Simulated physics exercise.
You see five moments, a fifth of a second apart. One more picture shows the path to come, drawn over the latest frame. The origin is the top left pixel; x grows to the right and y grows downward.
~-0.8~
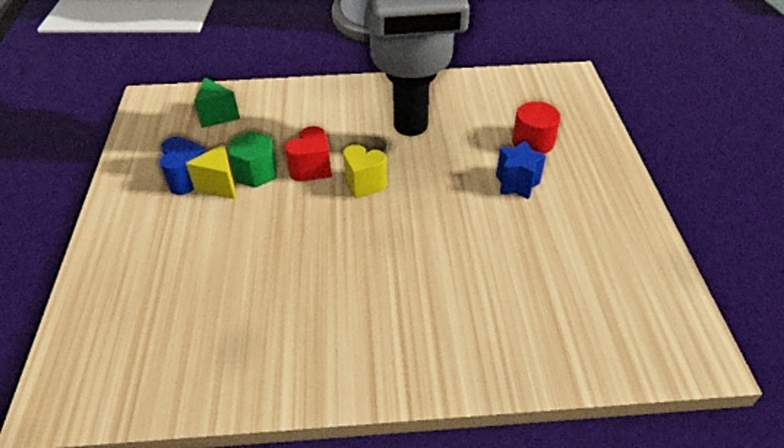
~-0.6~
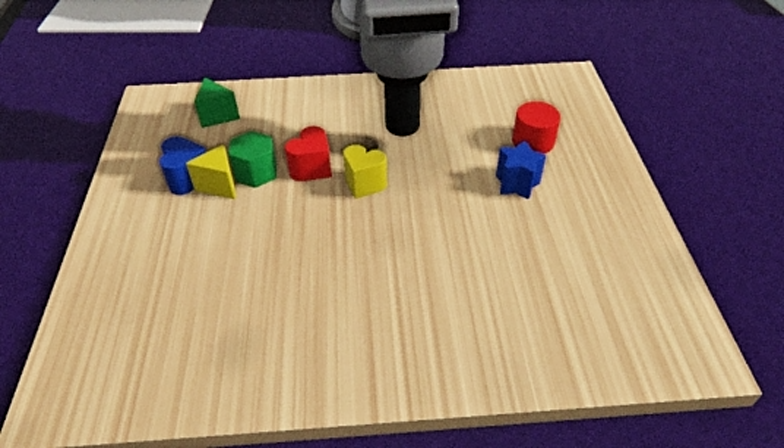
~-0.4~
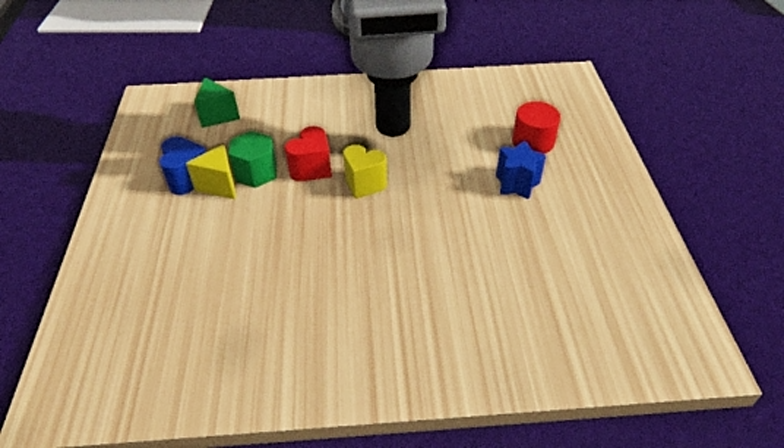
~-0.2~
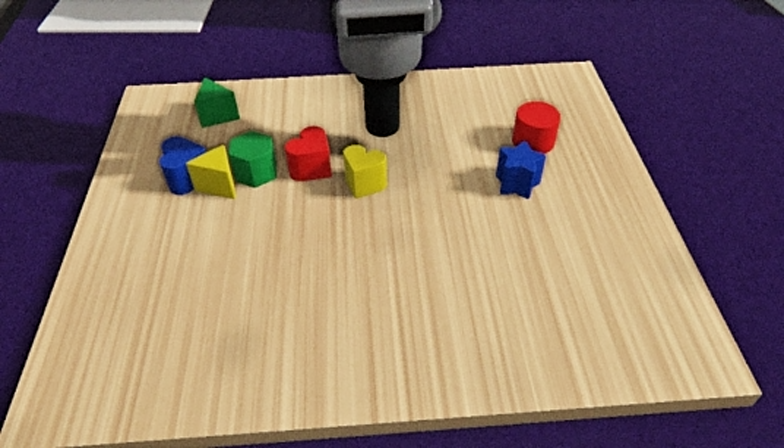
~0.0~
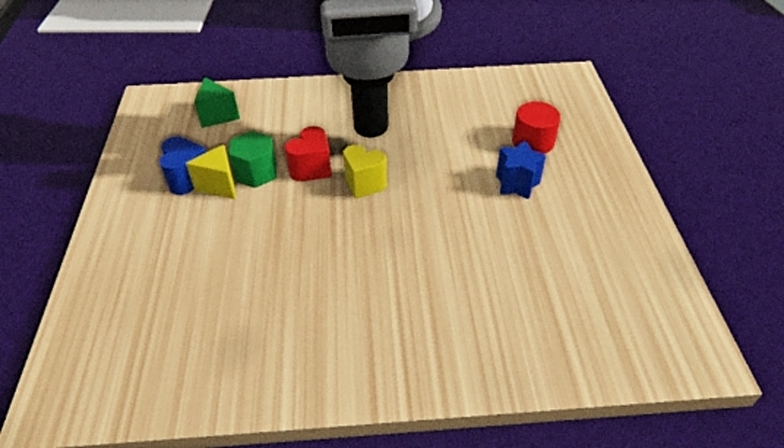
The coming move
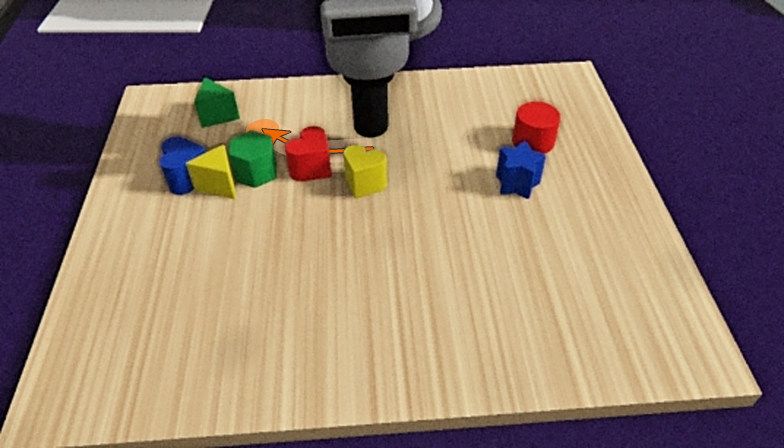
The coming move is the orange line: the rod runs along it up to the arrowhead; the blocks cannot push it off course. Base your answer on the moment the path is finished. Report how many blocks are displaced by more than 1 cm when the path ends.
The push will move one block.
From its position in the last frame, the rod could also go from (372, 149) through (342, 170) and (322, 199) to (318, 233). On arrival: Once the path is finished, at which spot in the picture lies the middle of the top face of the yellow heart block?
At (352, 175).
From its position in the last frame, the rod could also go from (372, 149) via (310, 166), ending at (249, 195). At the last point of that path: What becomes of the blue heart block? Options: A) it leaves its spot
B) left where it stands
A - it leaves its spot.
Drawn move, from (372, 149) by way of (331, 151) and (292, 144) to (263, 129).
The first path, step by step. One third of the way, rod (328, 131); red heart block (301, 143), turned 15° anticlockwise.
Two thirds of the way, rod (289, 124); red heart block (289, 144), turned 50° anticlockwise.
At the end, rod (258, 109); green hexagon still; red heart block (289, 144), turned 50° anticlockwise.
